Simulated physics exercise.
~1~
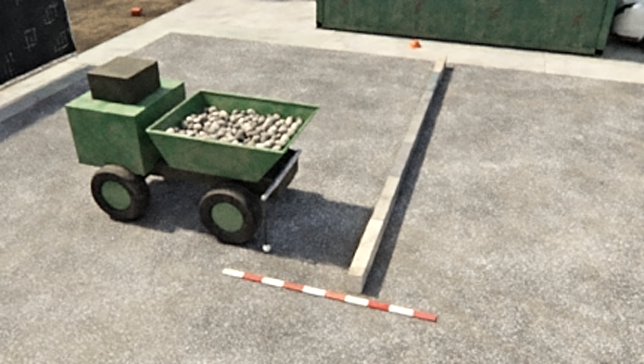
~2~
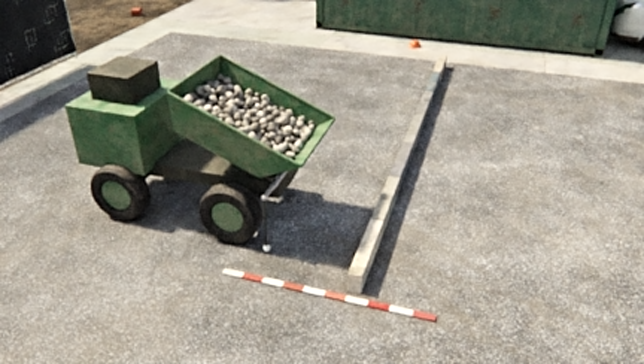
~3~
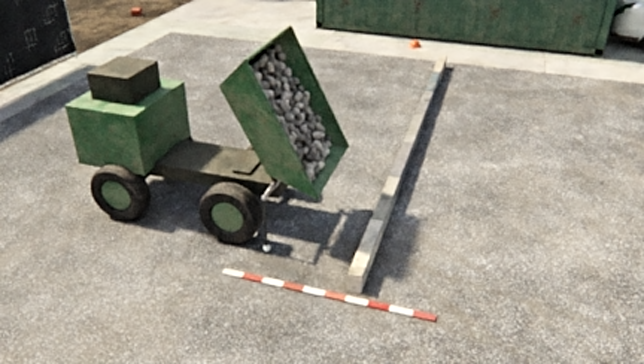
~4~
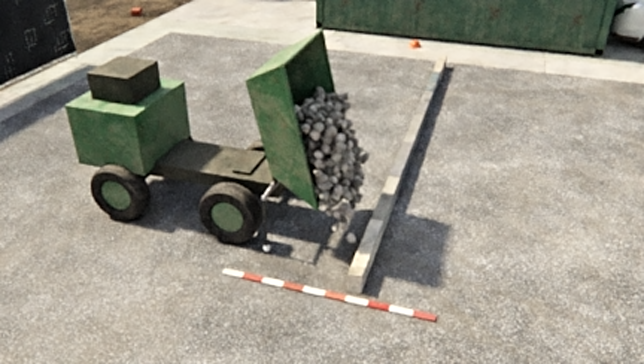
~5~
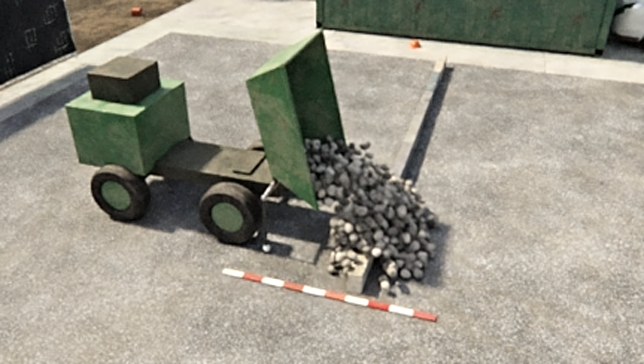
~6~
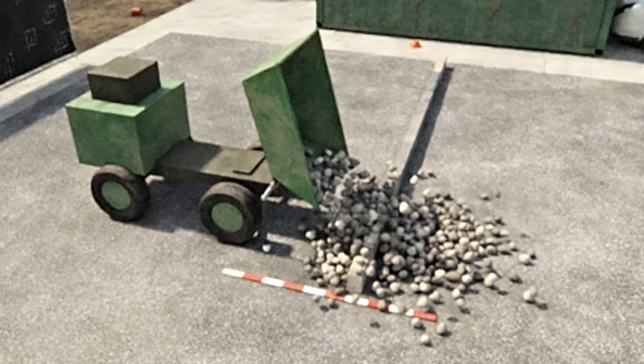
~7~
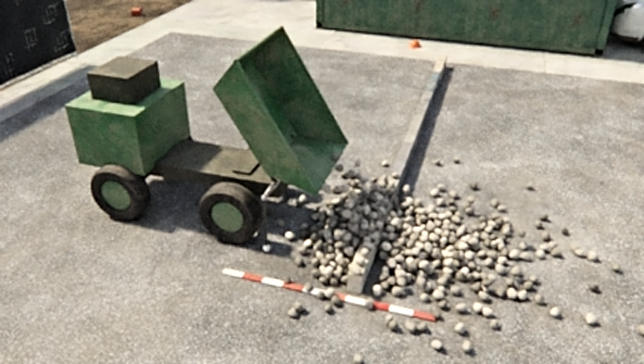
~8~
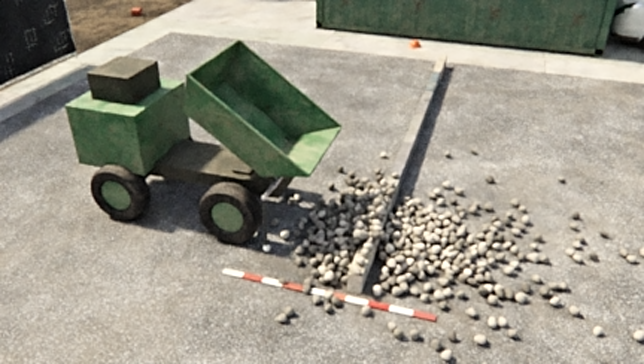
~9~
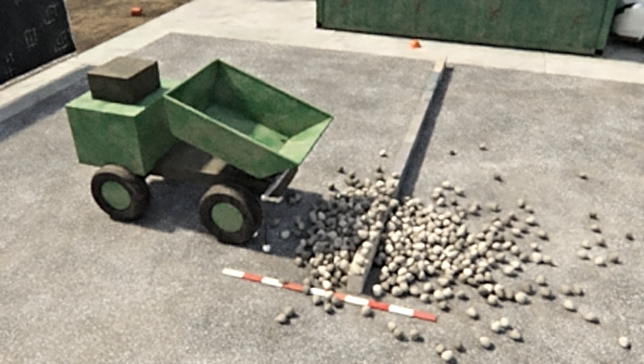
A green dumper loaded with pale, rounded stones stands at left on a grey yard, seen from above, with a low kerb running across to its right and a red-and-white striped staff in front. A green container sits behind. The skip tips up steeply towards the kerb, and the stones slide out in a dense mass. They pile against the kerb, spill over it and scatter widely to the right, partly covering the staff. The emptied skip lowers partway, still tilted, leaving stones heaped on both sides of the kerb in roughly similar amounts.
